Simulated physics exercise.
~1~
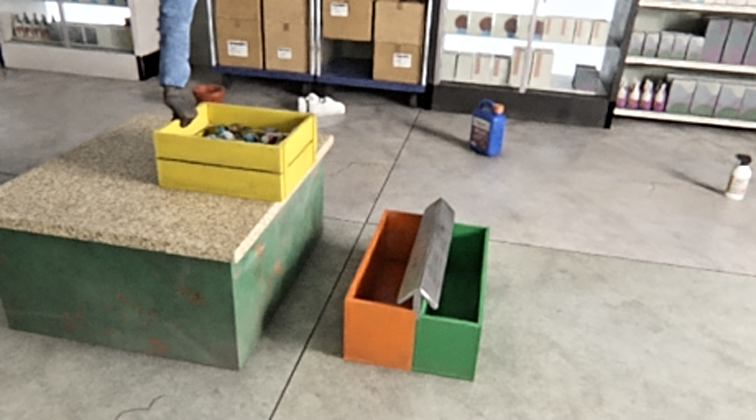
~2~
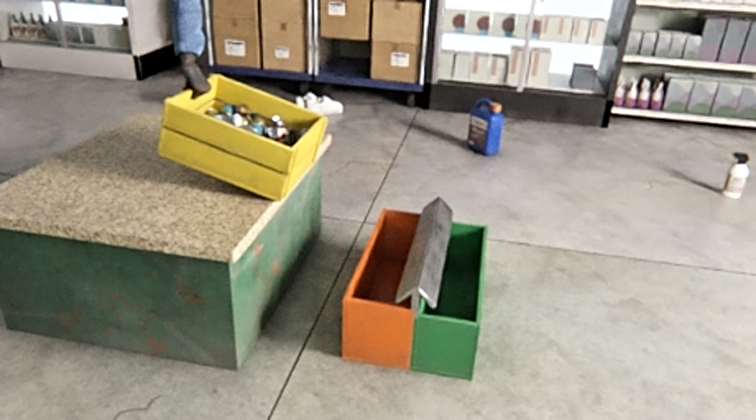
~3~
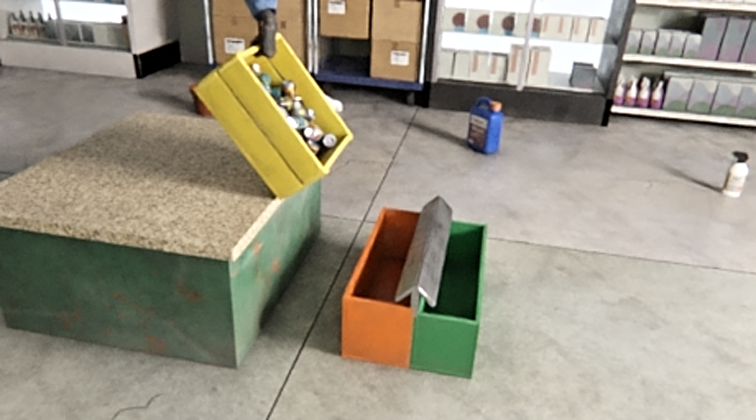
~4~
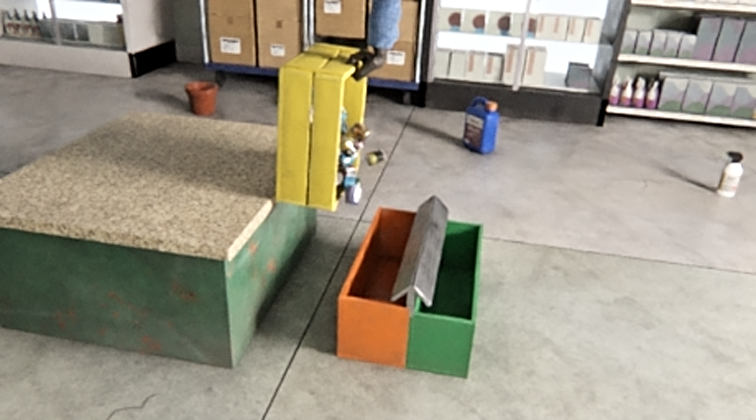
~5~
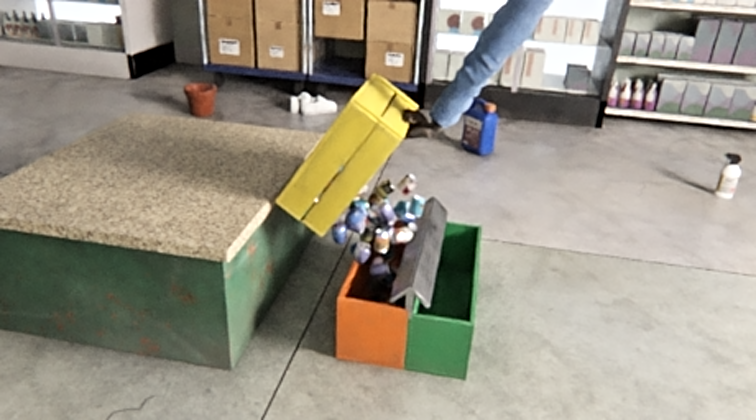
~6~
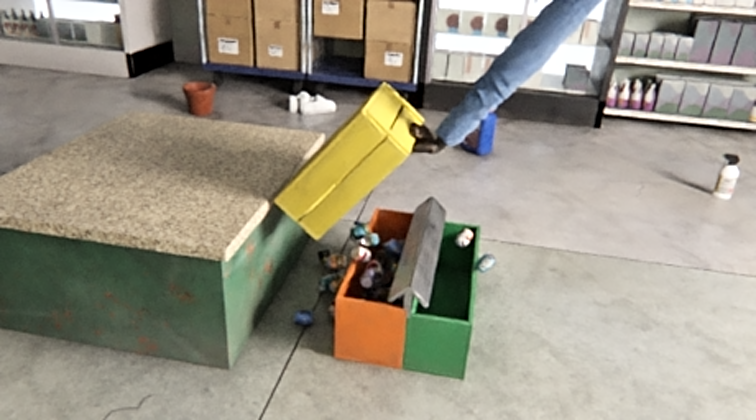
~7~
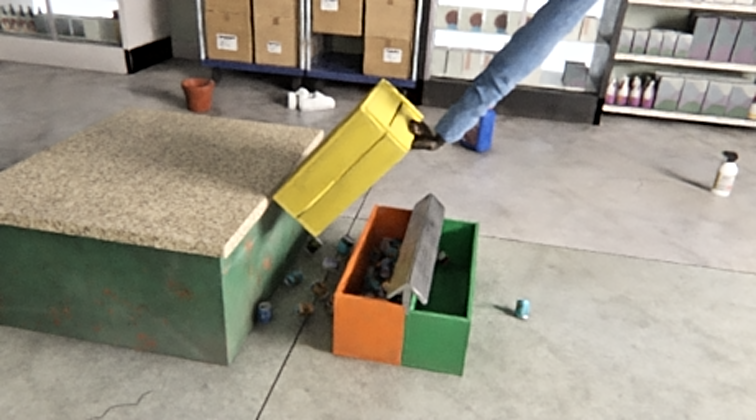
In this clip, a gloved hand tips a yellow box of mini cans off a bench toward joined orange and green bins with a roof-shaped divider; most cans tumble into the orange bin, while several scatter on the floor nearby and one rests beyond the green bin.
